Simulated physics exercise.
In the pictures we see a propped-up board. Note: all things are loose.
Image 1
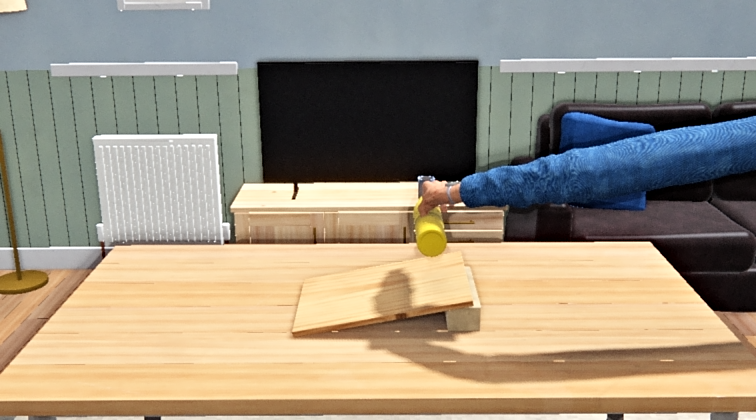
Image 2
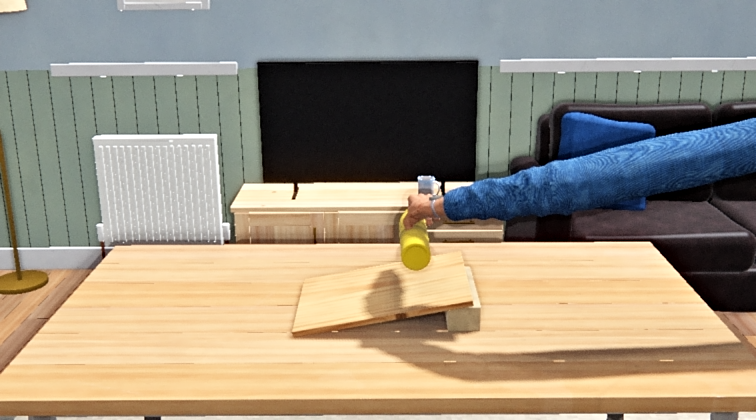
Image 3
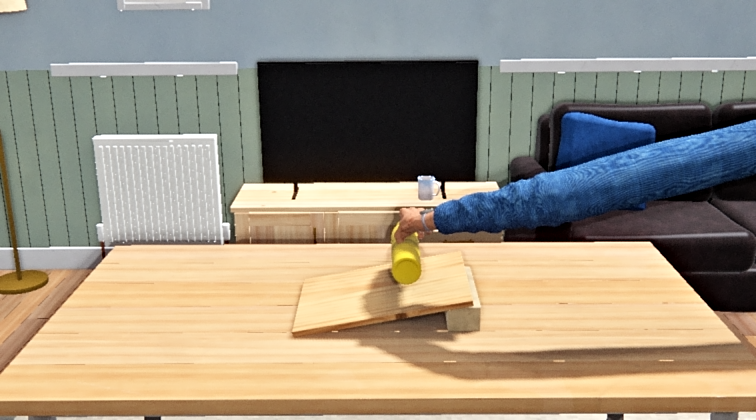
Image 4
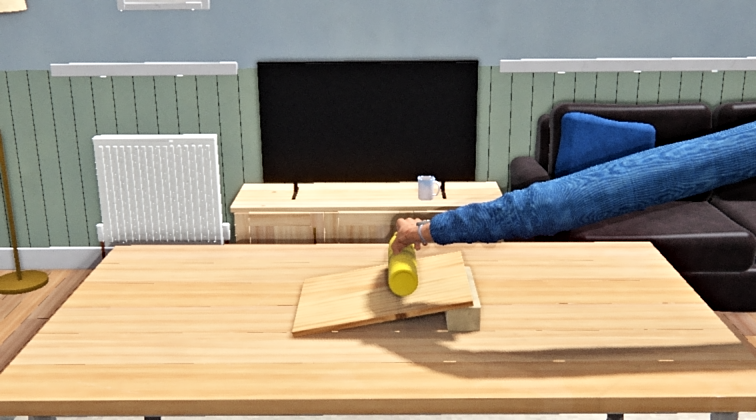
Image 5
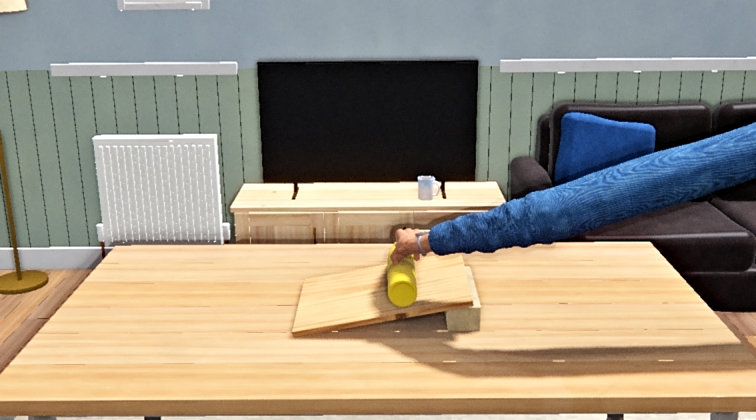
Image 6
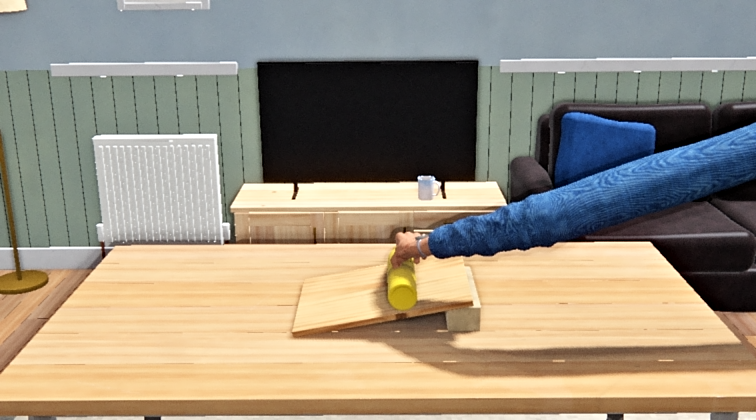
In a living room with a dark television and sofa, a tilted board rests on a block on a wooden table. A blue-sleeved arm reaches in from the right, moving a yellow bottle slightly left and down to the board, where the hand stays on it.
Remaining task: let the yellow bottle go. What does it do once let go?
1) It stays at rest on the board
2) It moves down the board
2, it moves down the board.
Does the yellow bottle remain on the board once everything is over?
Off the top.
Then, 1.00 s past the last view, yellow bottle now off the board.
Then, 1.80 s past the last view, things are still on the move.
Finally, off the board, yellow bottle. The yellow bottle goes downhill.
